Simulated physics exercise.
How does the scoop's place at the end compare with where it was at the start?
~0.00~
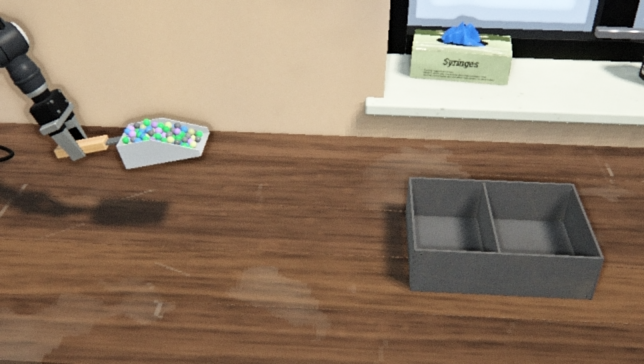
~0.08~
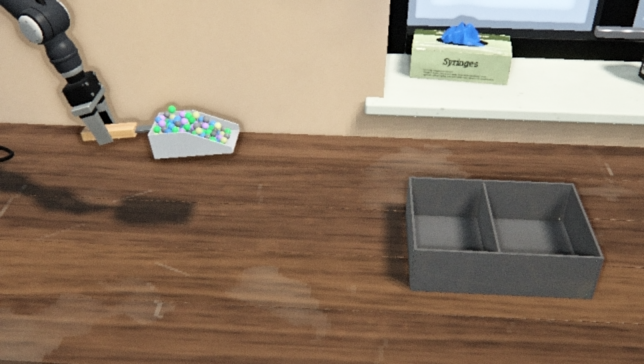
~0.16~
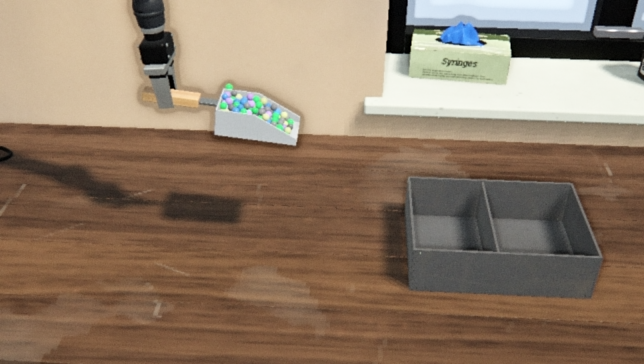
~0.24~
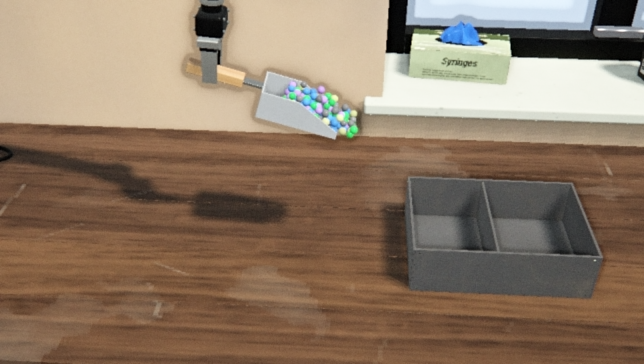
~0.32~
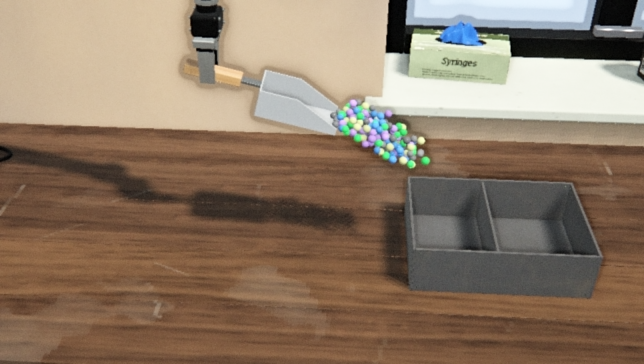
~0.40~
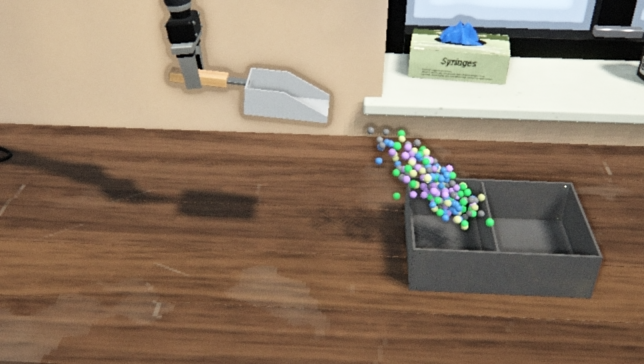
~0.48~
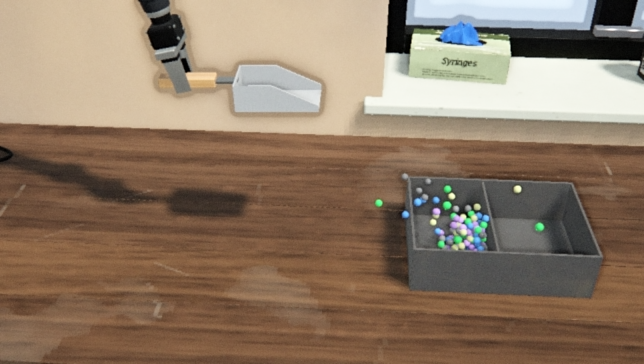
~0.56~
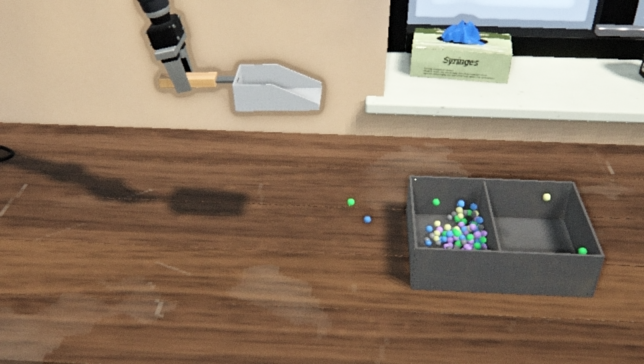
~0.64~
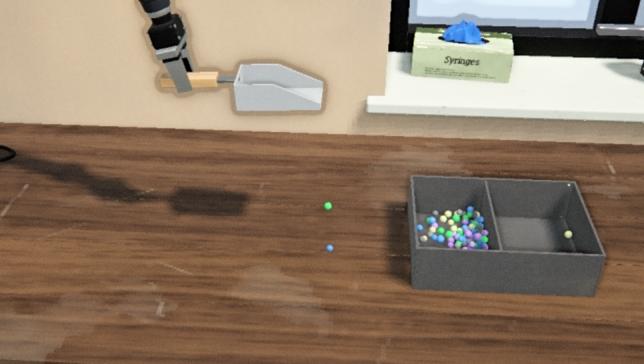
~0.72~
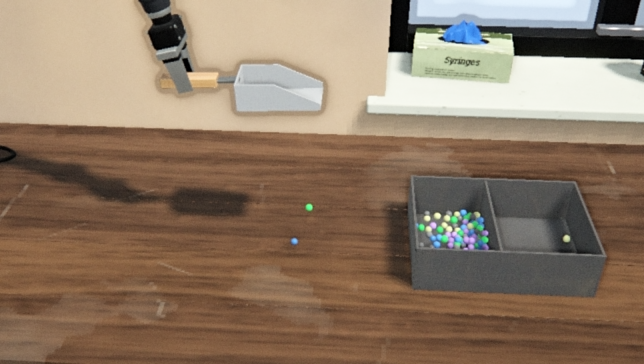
At the start the scoop is low at the left, close to the table top. By the end it is held higher and further to the right, empty in front of the wall.
